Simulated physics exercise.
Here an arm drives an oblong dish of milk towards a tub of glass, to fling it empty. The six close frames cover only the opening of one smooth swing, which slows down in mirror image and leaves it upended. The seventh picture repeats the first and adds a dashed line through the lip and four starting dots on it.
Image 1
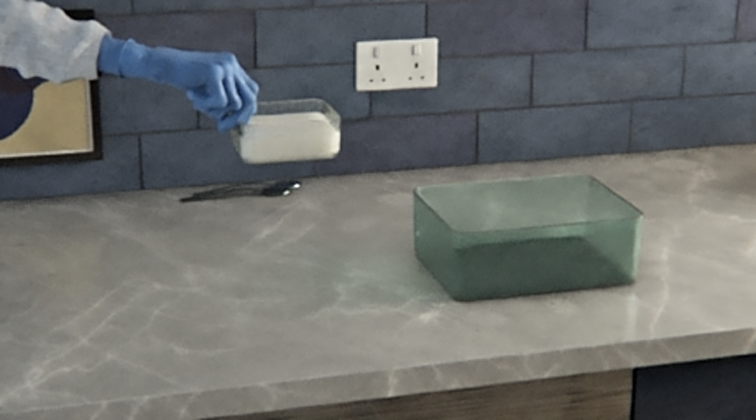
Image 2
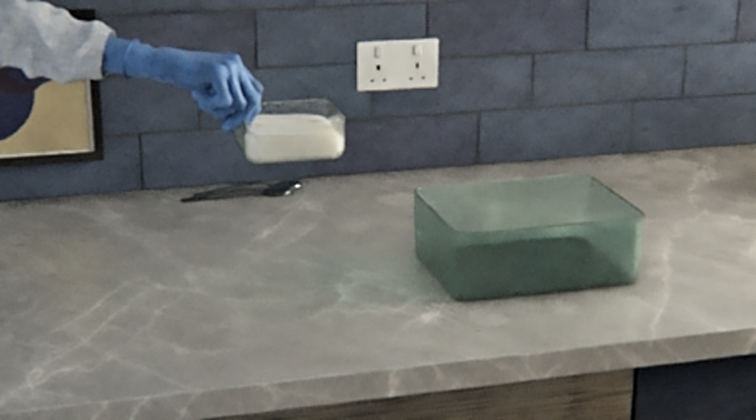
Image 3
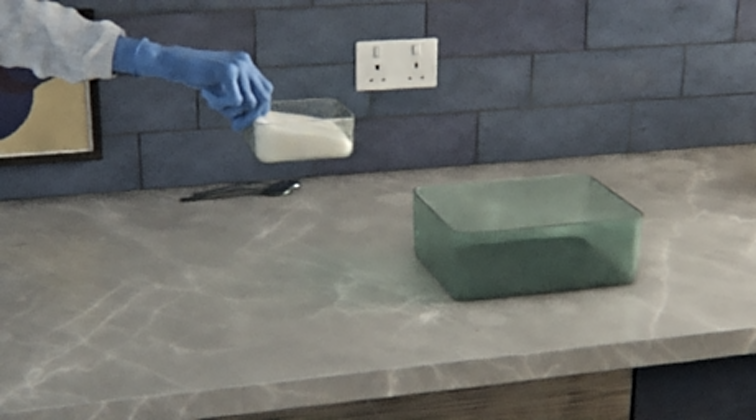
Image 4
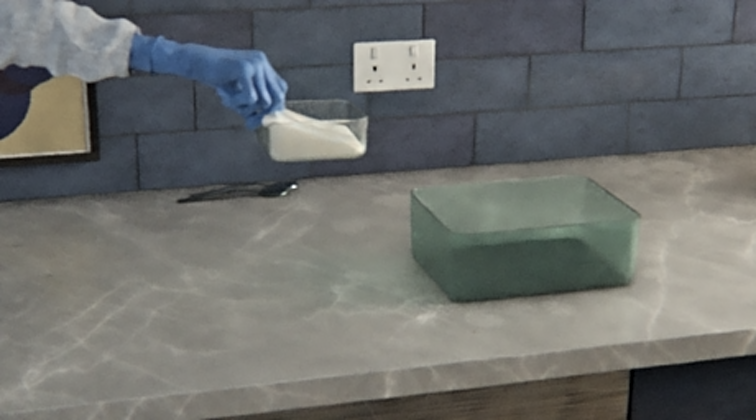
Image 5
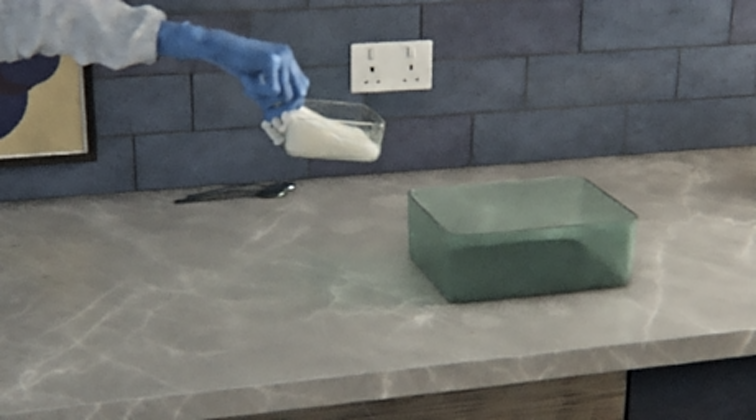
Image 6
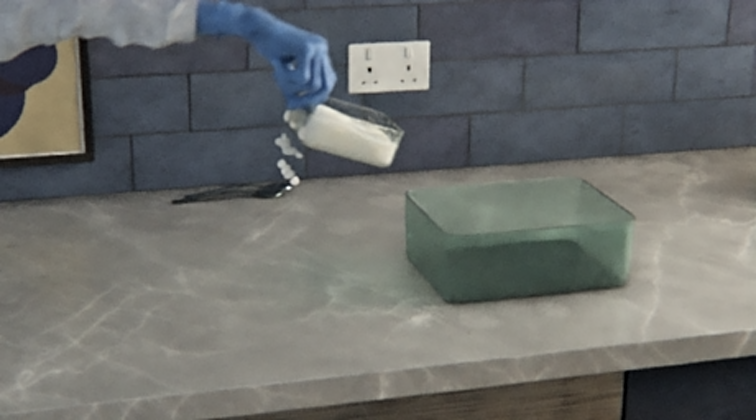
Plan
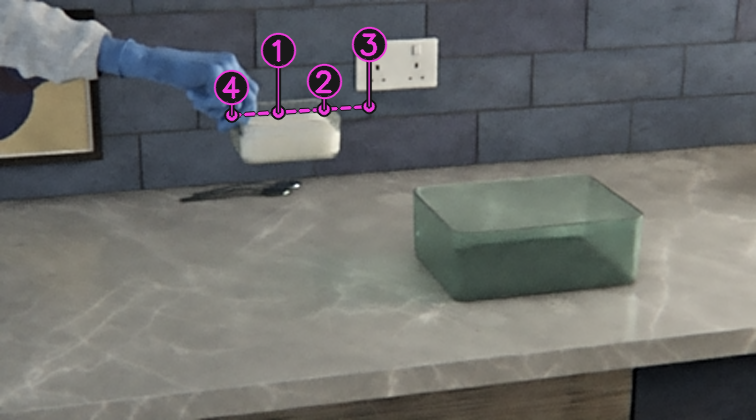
A blue-gloved hand carried a clear oblong dish of milk rightward above a marble counter holding a green glass tub, then tilted it, and white blobs dropped from the dish's left end.
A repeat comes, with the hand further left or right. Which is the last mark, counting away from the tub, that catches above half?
I would pick spot 1.
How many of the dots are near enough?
Three of them.
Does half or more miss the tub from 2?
No, that is safe.
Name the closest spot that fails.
That is spot 4.
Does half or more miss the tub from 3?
No, that is safe.
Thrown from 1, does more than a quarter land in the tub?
Yes, it does.
On the marked copy, 1 at (278, 112); 2 at (324, 109); 3 at (369, 106); 4 at (231, 115).
For spot 1, about 69 % lands in the tub, 27 % falls short and 5 % goes beside or beyond.
For spot 2, about 83 % lands in the tub, 10 % falls short and 7 % goes beside or beyond.
For spot 3, about 81 % lands in the tub, 7 % falls short and 11 % goes beside or beyond.
For spot 4, about 25 % lands in the tub, 71 % falls short and 4 % goes beside or beyond.
